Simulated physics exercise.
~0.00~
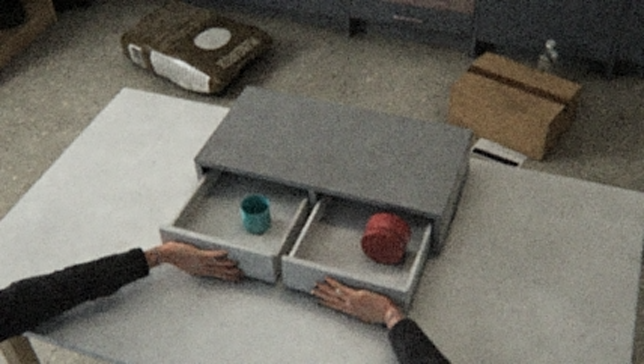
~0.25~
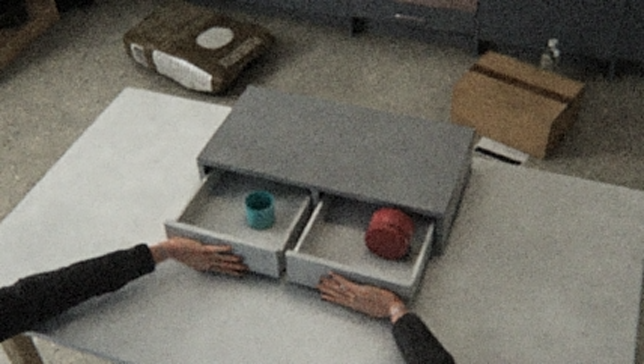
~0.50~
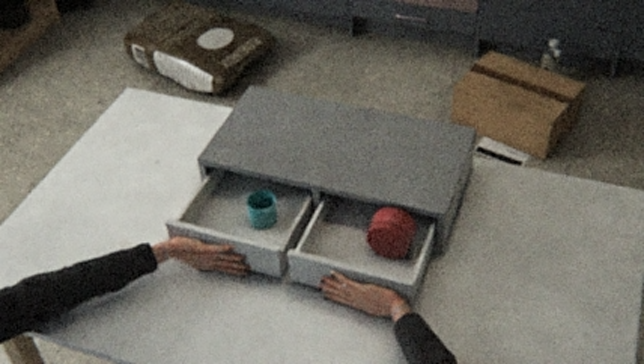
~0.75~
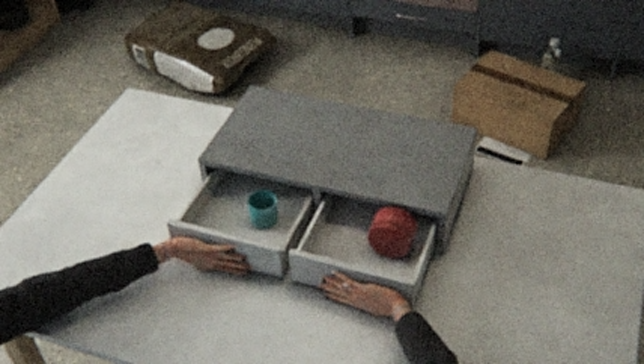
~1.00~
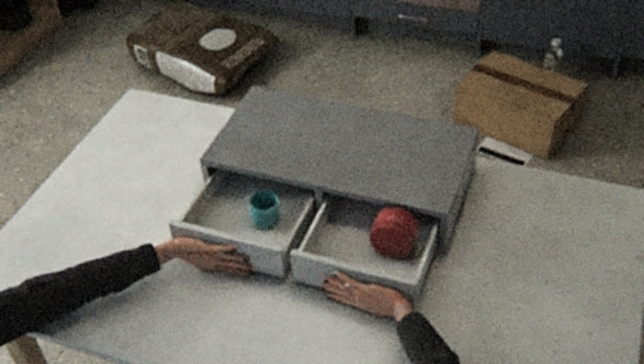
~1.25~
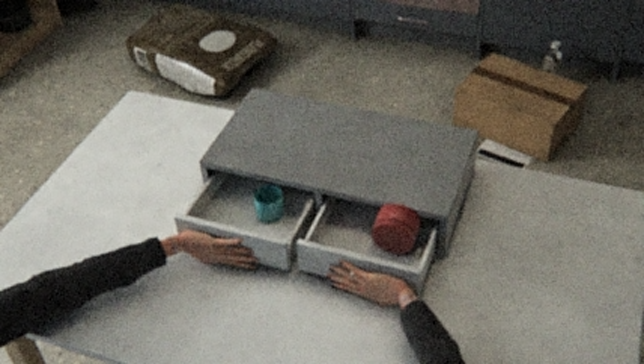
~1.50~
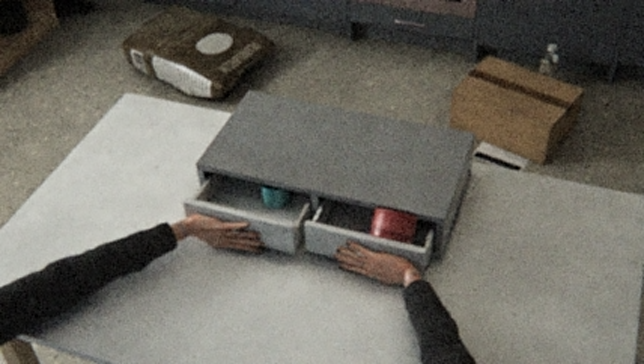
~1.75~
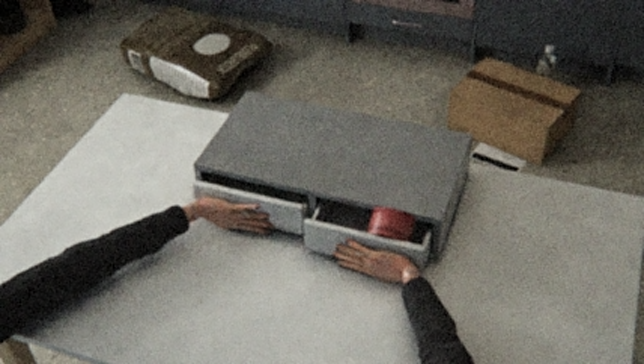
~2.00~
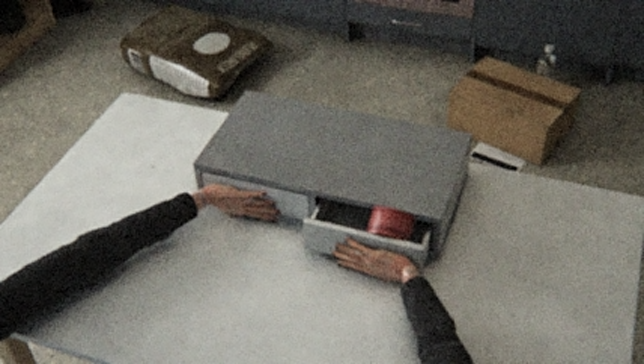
At first, two drawers stand open side by side in a low gray chest on a table, a turquoise cup in the left one and a red tub in the right, with a hand resting on each drawer front. After holding still for a while, the hands push both drawers inward together. They slide partway into the chest, and the cup passes out of sight beneath its top. The right drawer then stops, still partly open with the red tub showing. The left hand keeps pushing until the left drawer is shut, while the right one stays jammed.
